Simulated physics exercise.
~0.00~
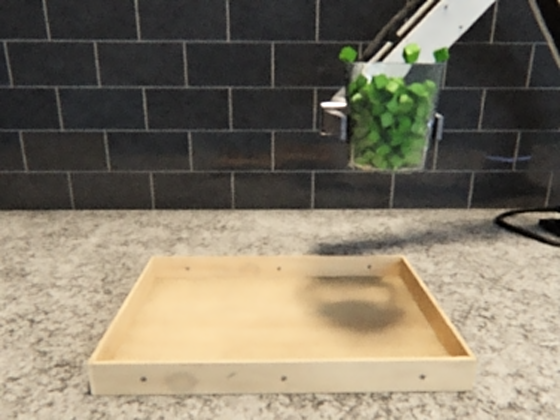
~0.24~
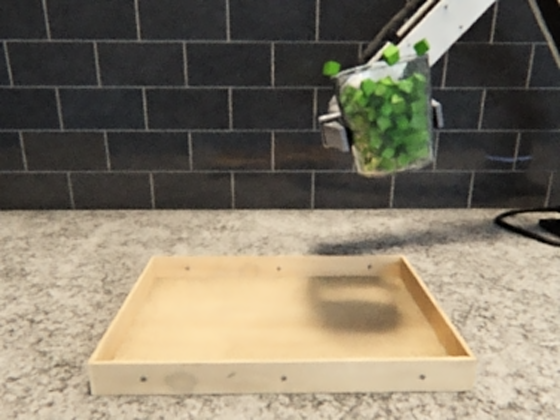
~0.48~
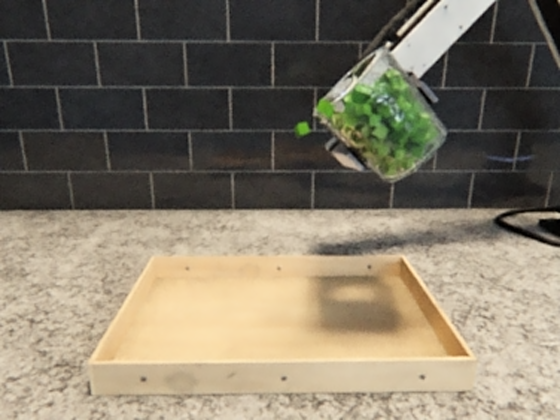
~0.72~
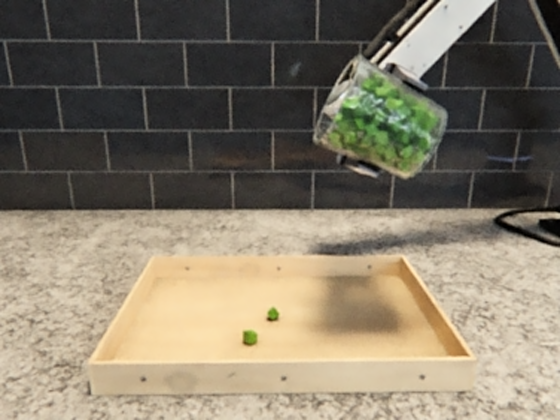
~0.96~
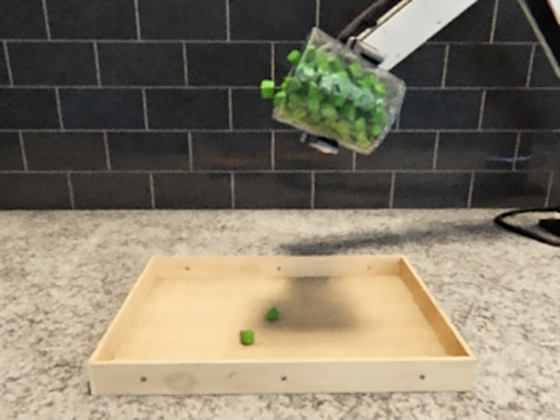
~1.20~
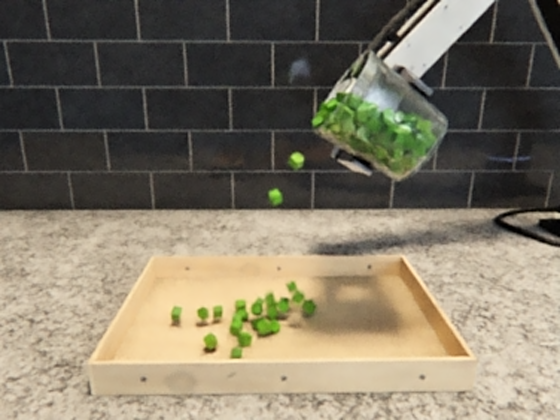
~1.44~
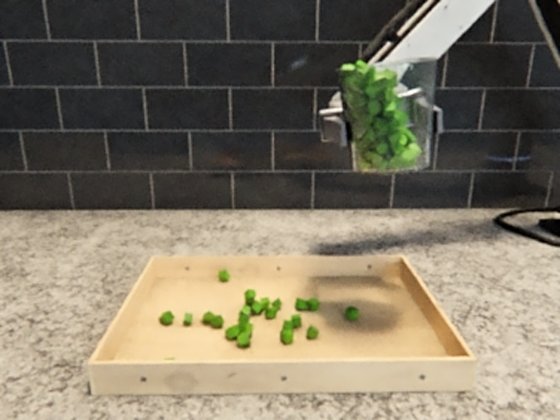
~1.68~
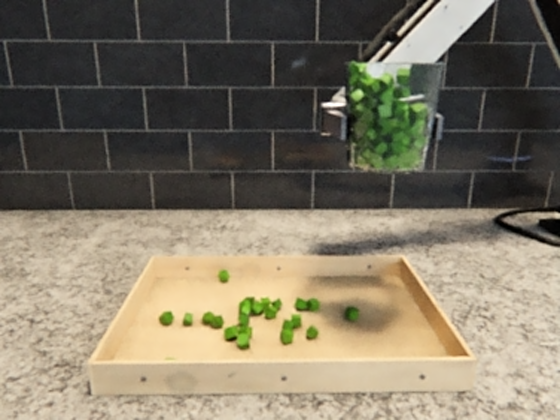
A robotic arm tipped a clear cup heaped with green cubes over a shallow wooden tray, spilling a few, then more as it moved left and back, before turning the cup upright again, still mostly full, with cubes scattered across the tray.
